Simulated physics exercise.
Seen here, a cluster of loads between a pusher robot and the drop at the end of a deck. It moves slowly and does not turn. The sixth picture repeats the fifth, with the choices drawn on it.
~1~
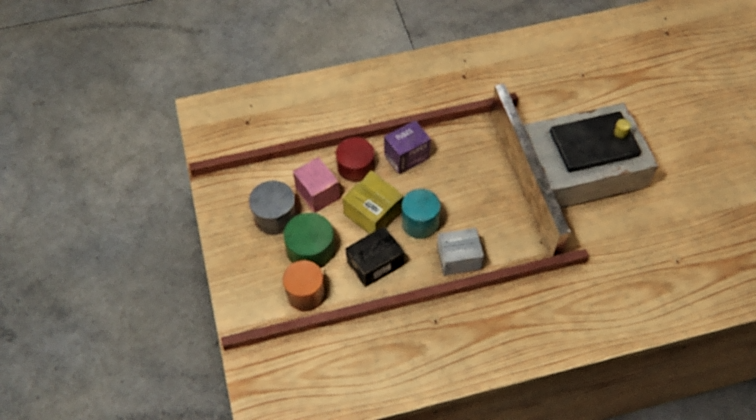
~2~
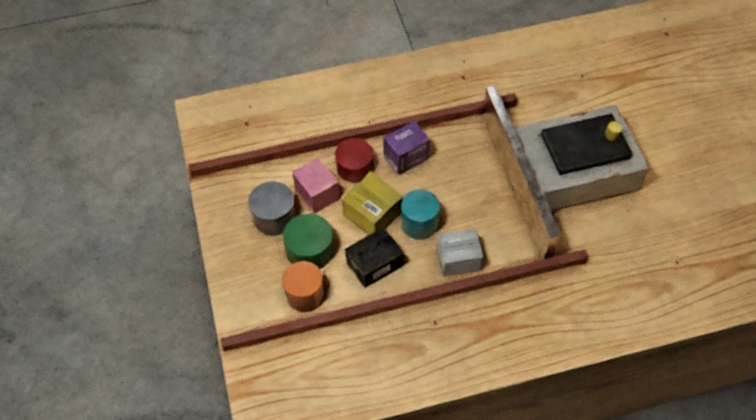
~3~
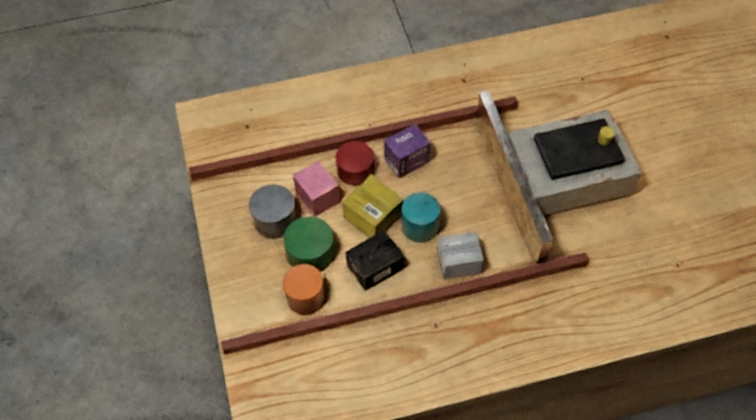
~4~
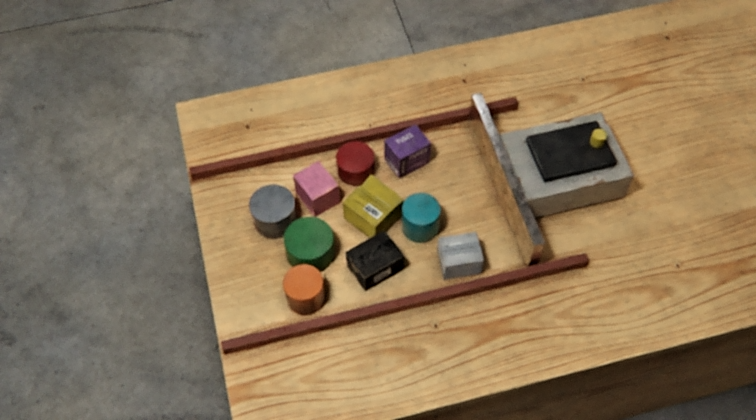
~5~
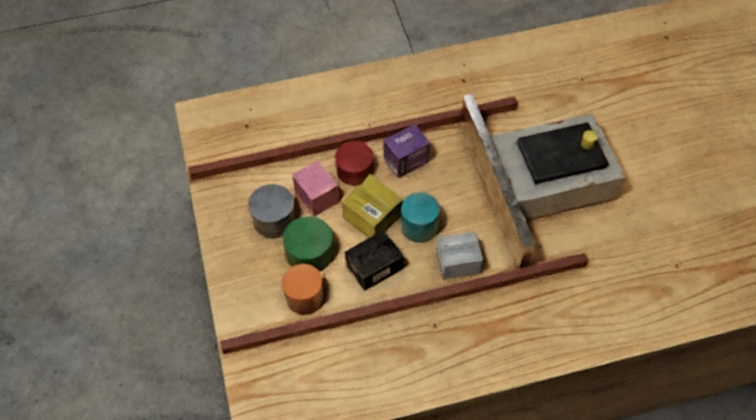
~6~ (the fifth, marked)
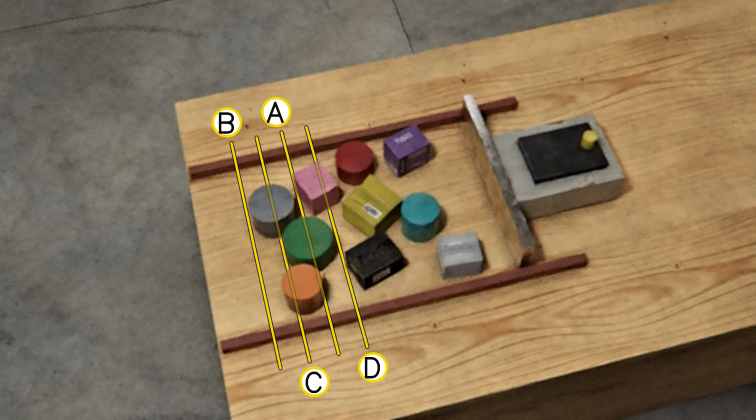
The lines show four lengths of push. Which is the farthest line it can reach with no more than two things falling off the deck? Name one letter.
Stop at C.
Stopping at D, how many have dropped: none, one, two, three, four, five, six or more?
The count is none.
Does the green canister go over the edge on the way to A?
By then, no.
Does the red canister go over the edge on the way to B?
By then, yes.
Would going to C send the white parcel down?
No.
On the marked copy, A at (308, 235); B at (254, 247); C at (281, 241); D at (334, 228).
With C. Early on, robot (481, 170); white parcel (415, 267); purple box (378, 154).
Further on, robot (404, 187); orange pail (248, 304); grey pail (245, 231).
At the end, robot (345, 201); grey pail over the edge; orange pail over the edge; two fallen.
As for the rest, A is within the limit but short; B drops six; D is within the limit but short.
